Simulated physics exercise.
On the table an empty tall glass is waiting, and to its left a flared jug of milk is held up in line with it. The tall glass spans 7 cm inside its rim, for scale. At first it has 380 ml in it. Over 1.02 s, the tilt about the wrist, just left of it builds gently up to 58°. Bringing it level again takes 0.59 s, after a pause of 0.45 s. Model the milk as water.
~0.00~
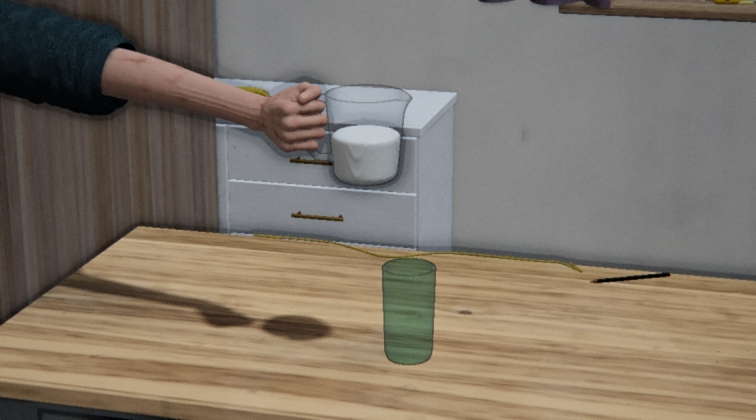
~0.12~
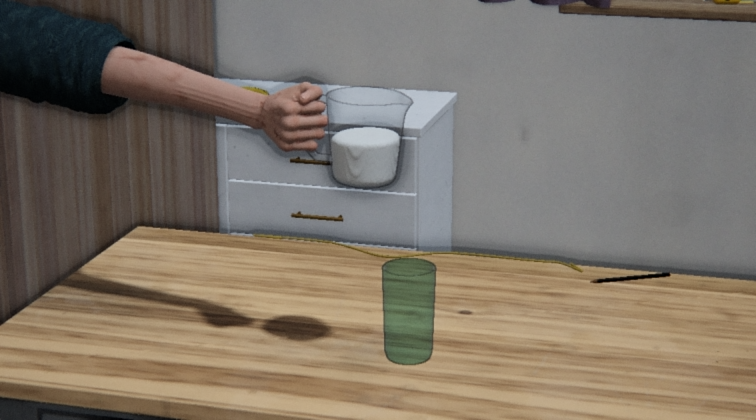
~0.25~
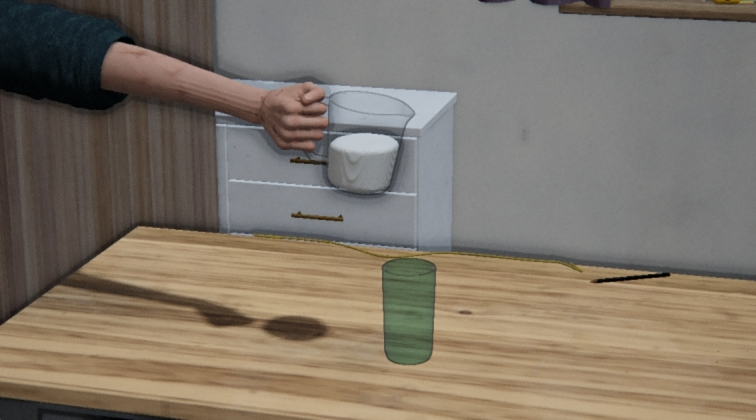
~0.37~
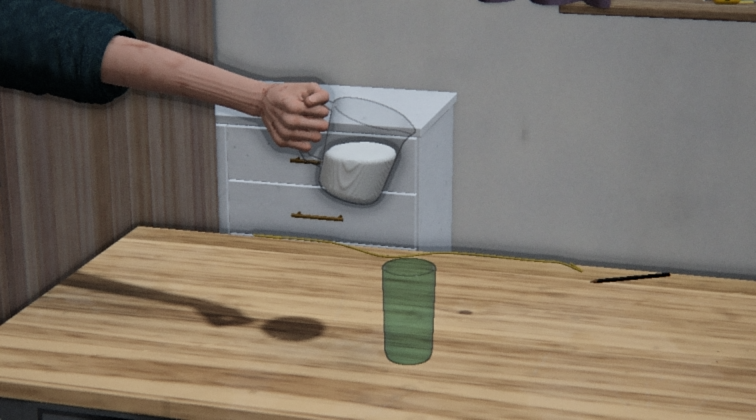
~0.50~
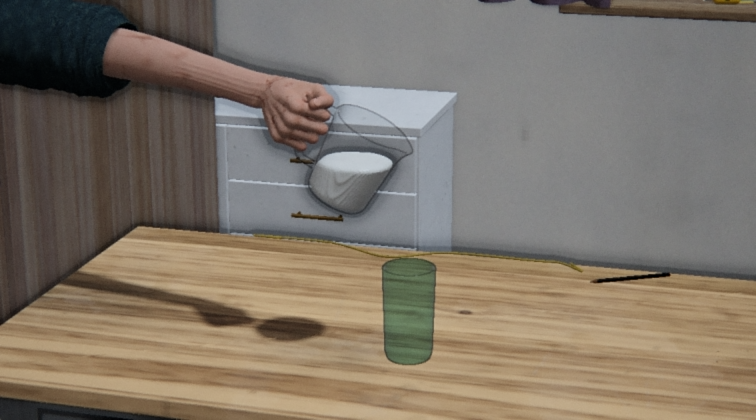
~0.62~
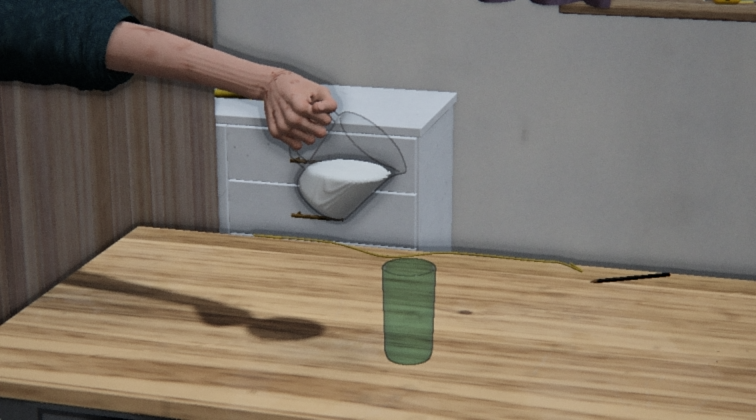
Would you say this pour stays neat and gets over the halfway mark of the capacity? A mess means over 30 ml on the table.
Neat, but under halfway.
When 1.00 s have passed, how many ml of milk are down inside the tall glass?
Close to 5 ml.
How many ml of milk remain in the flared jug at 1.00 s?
360 ml, roughly.
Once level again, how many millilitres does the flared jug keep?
About 290 ml.
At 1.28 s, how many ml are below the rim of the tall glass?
Around 40 ml.
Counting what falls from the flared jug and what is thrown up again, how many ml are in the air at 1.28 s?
About 20 ml.
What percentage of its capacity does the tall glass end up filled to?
I'd say it is close to 20 in a hundred full at the end.
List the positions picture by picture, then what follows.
In the first frame, it leans 0°; its right rim is at (412, 98); the milk meets the walls at (344, 130) and (393, 134); the tall glass's rim runs from (384, 266) to (434, 271).
In the second frame, it leans 2°; its right rim is at (413, 102); the milk meets the walls at (342, 133) and (391, 136).
In the third frame, it leans 8°; its right rim is at (415, 114); the milk meets the walls at (342, 139) and (390, 143).
In the fourth frame, it leans 17°; its right rim is at (415, 131); the milk meets the walls at (334, 149) and (391, 152).
In the fifth frame, it leans 28°; its right rim is at (413, 152); the milk meets the walls at (324, 159) and (386, 161).
In the sixth frame, it leans 39°; its right rim is at (406, 172); the milk meets the walls at (310, 166) and (382, 172).
By 1.00 s the tilt is 58° and the tall glass has 5 ml, the flared jug 360 ml, and 0 ml is on the table.
By 1.28 s the tilt is 58° and the tall glass has 40 ml, the flared jug 320 ml, and 0 ml is on the table.
By 1.57 s the tilt is 54° and the tall glass has 80 ml, the flared jug 290 ml, and 0 ml is on the table.
By 1.88 s the tilt is 12° and the tall glass has 90 ml, the flared jug 290 ml, and 0 ml is on the table.
At rest the tall glass has 90 ml, the flared jug 290 ml, and 0 ml is on the table.
